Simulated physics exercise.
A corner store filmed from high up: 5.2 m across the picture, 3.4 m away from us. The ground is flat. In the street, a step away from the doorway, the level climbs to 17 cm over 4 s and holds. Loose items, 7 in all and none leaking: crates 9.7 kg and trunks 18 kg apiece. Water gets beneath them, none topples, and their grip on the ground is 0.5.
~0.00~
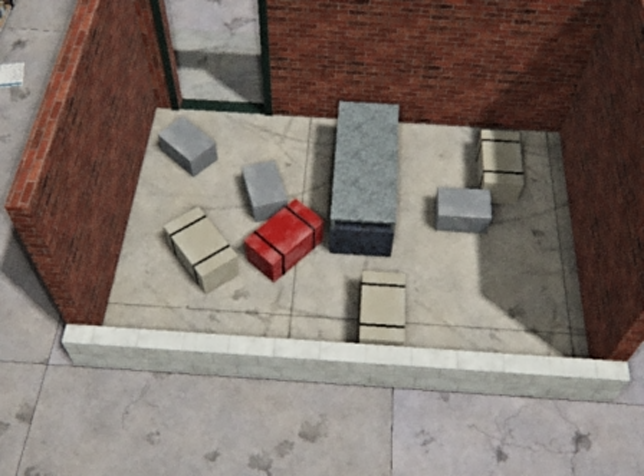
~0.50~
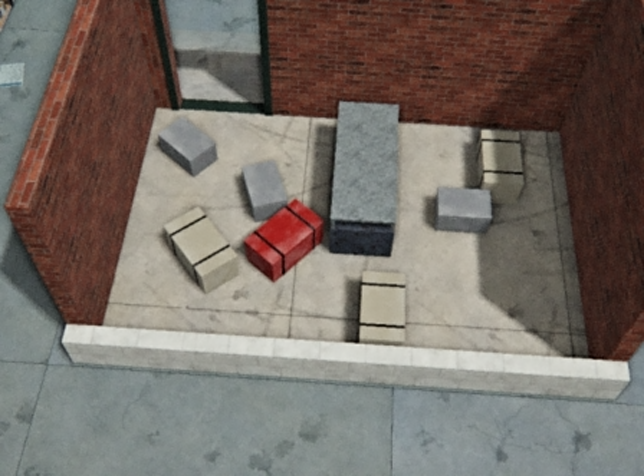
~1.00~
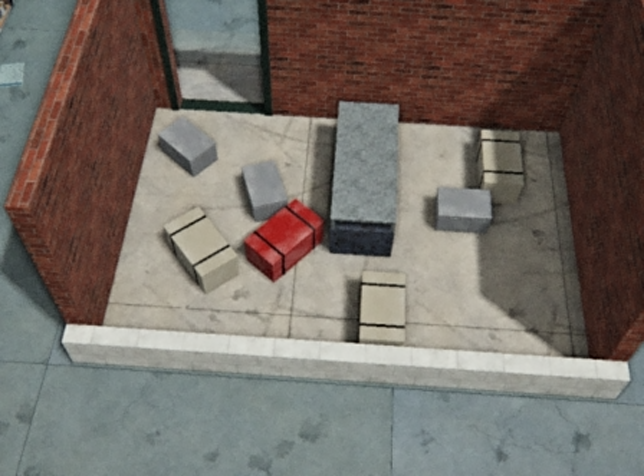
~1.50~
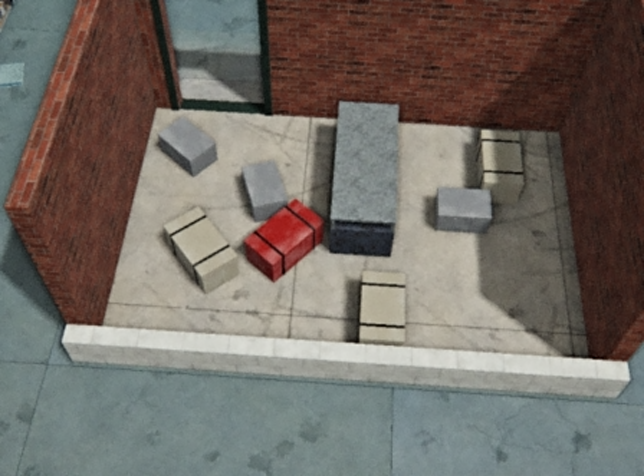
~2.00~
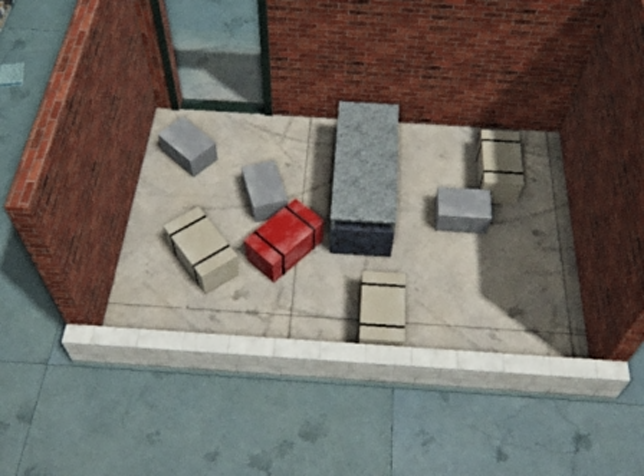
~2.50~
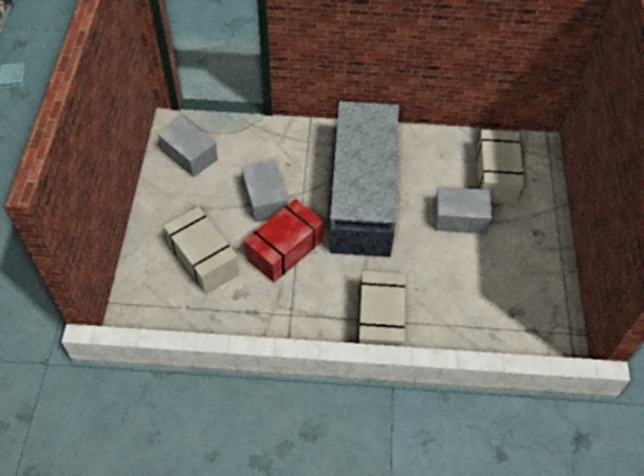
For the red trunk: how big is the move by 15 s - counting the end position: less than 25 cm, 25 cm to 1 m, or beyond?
The red trunk ends far away.
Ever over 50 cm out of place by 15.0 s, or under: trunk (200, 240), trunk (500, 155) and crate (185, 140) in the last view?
In that order: Over, under, over.
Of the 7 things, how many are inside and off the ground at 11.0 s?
At that moment 3.
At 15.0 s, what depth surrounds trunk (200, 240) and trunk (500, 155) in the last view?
Roughly 9 and 8 cm.
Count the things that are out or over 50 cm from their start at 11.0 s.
5 of them.
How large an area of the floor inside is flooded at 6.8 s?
Some 8.5 m2.
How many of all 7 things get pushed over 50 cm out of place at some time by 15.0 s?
That makes 6.
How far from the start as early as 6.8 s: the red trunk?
Roughly 50 cm by then.
After 3.5 s the red trunk is near (284, 231), 0.0 m from its start, aground; 0 afloat.
After 6.8 s the red trunk is near (294, 265), 0.5 m from its start, aground; 3 afloat.
After 11.0 s the red trunk is near (440, 260), 1.7 m from its start, aground; 3 afloat.
After 15.0 s the red trunk is near (472, 199), 2.2 m from its start, afloat; 7 afloat.
